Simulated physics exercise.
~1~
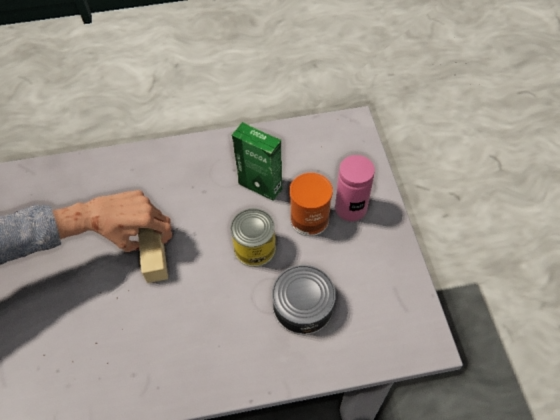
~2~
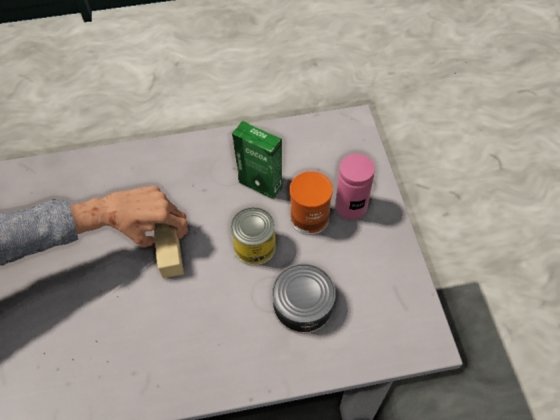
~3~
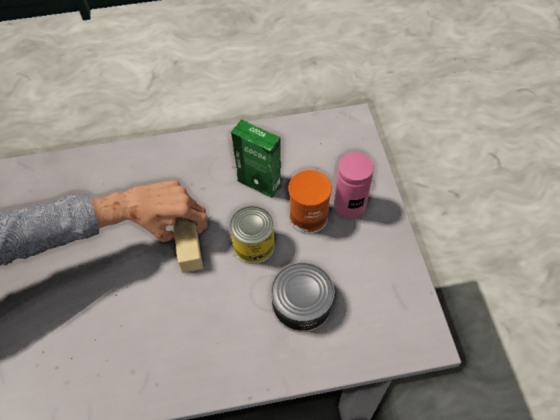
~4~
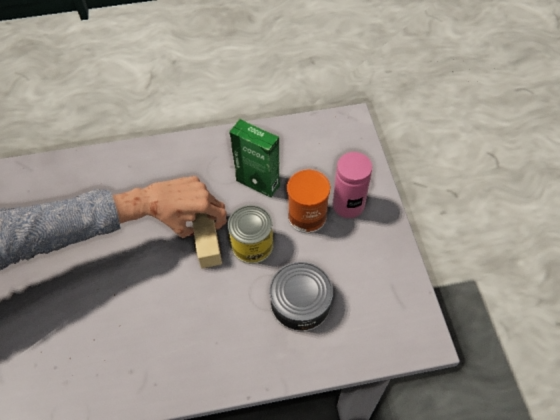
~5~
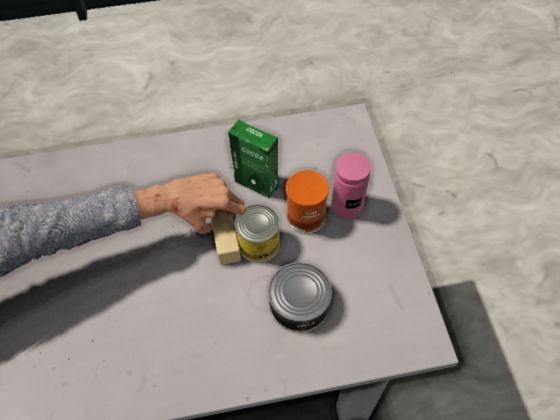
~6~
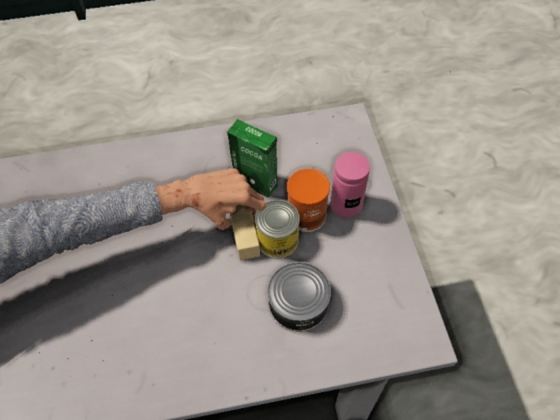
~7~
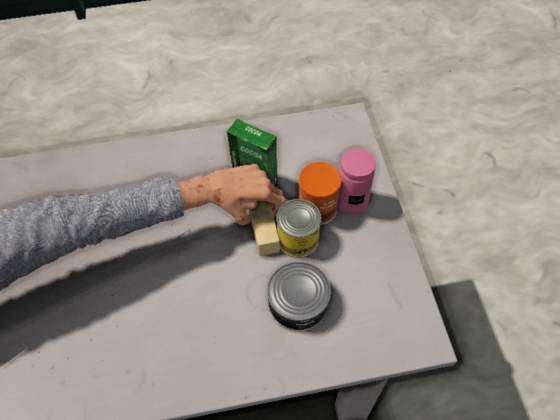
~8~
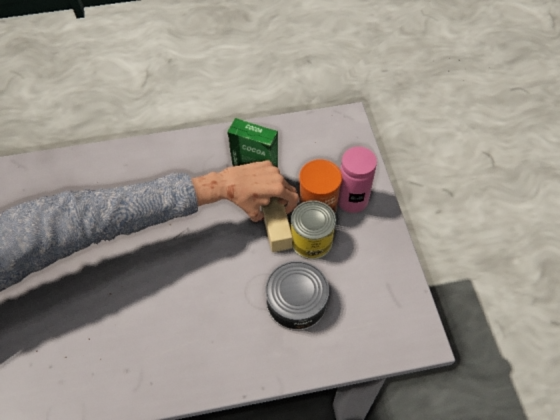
A hand slid a wooden block rightward across a table until it met a yellow tin and pushed it along, nudging an orange tin and a pink jar slightly, while the green packet and black tub stayed put and everything remained upright.
